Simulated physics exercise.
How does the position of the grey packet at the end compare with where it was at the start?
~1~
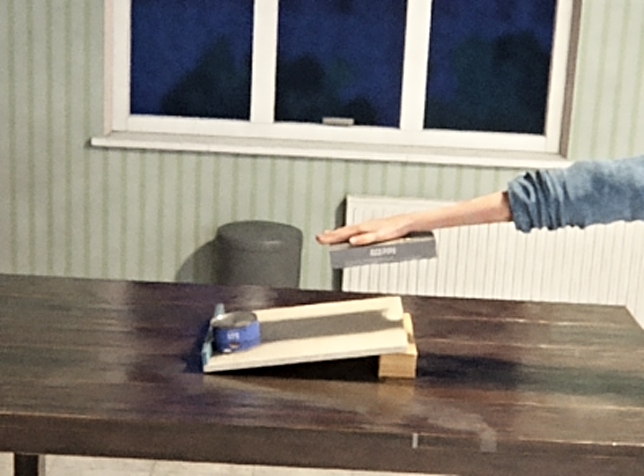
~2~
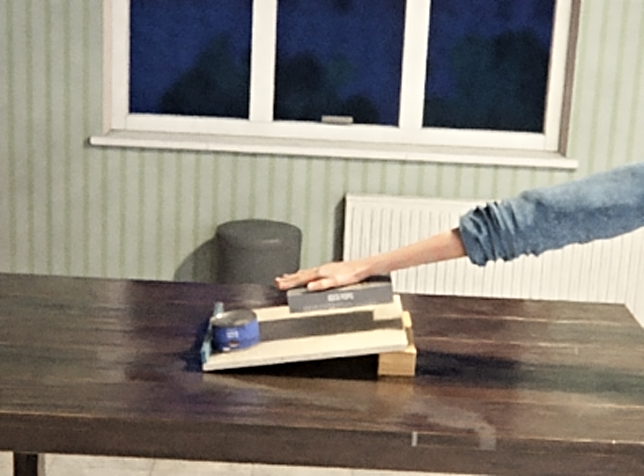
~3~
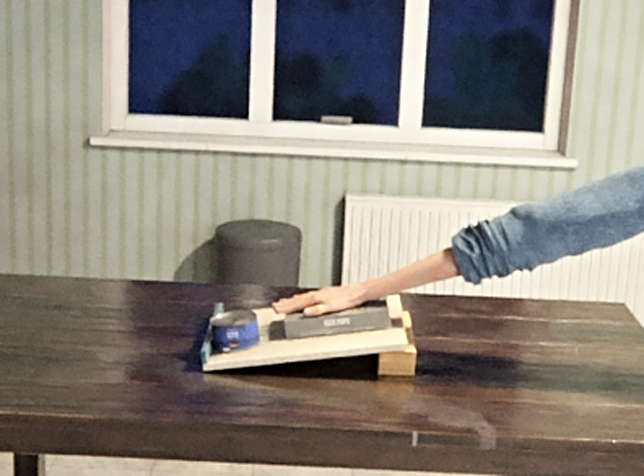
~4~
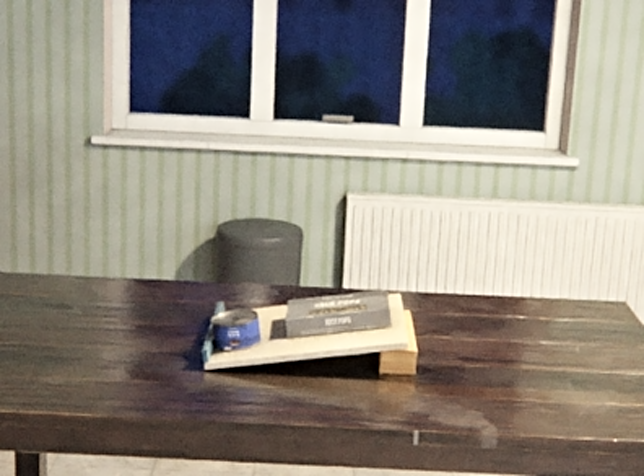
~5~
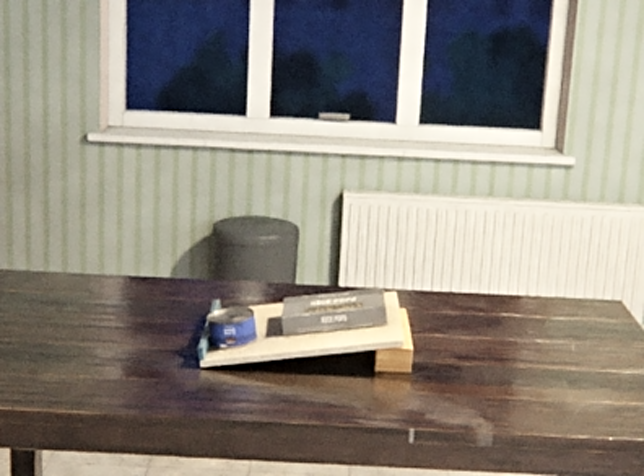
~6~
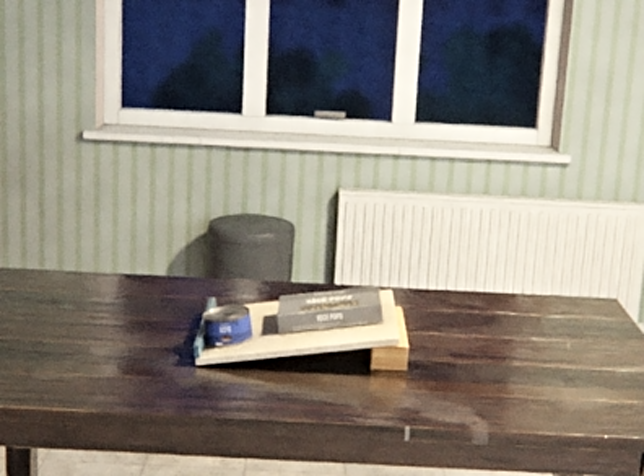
At the start the grey packet is held in the air above the right part of the sloping board. At the end it rests on the board, lower and further left.
A hand lowering a grey packet onto a sloping board behind a blue tub, then letting go, the packet staying in place.
